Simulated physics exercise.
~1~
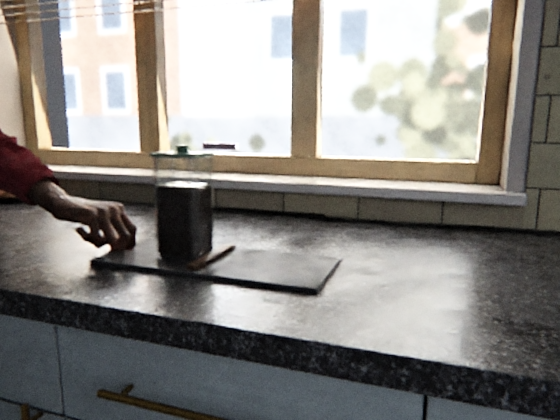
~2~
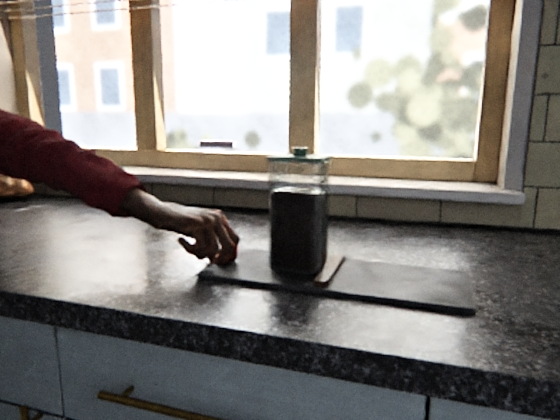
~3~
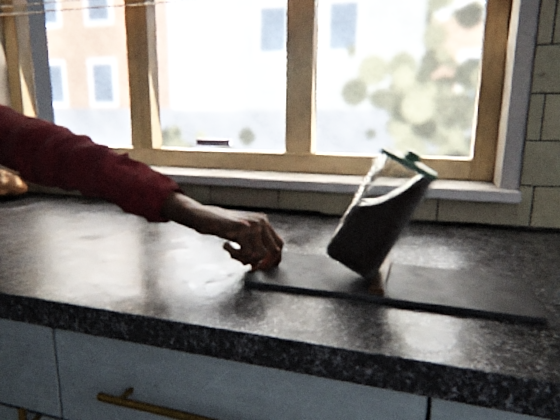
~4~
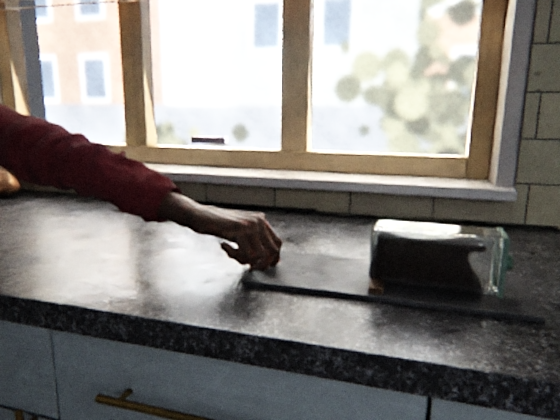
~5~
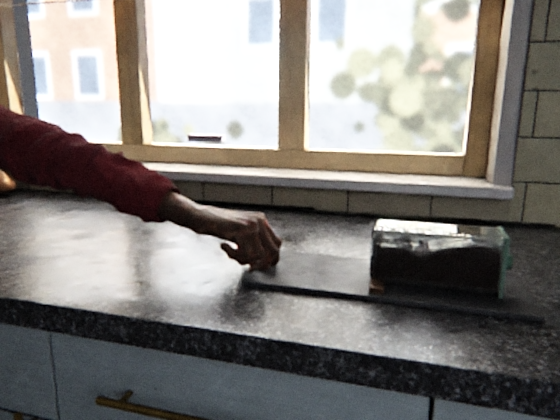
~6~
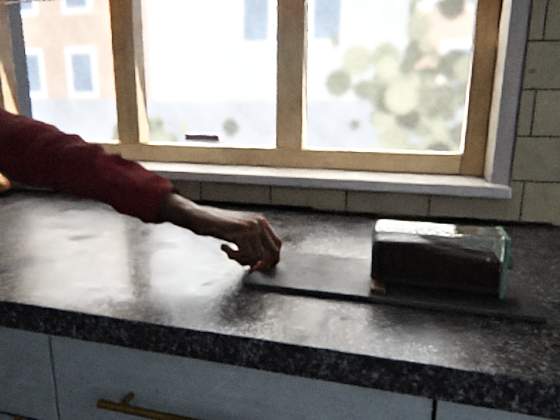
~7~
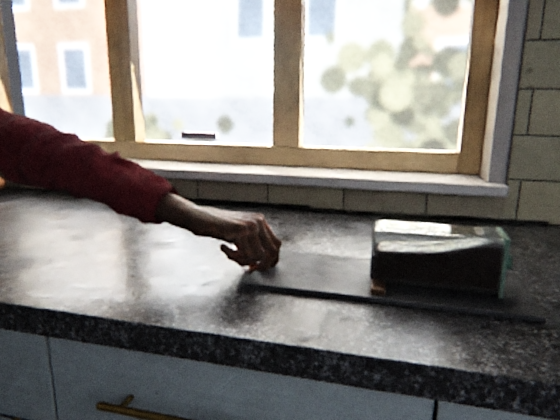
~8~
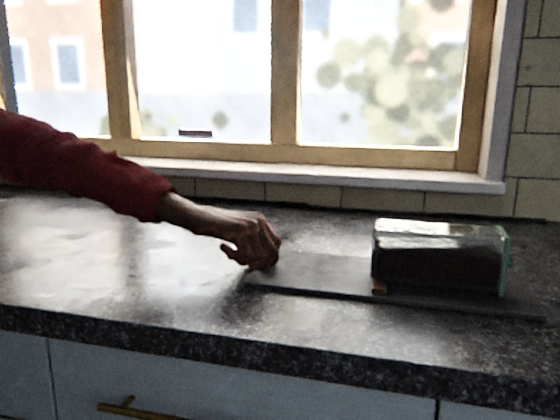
A hand sliding a dark board right along a speckled countertop, the square bottle of dark coffee toppling rightward onto its side.
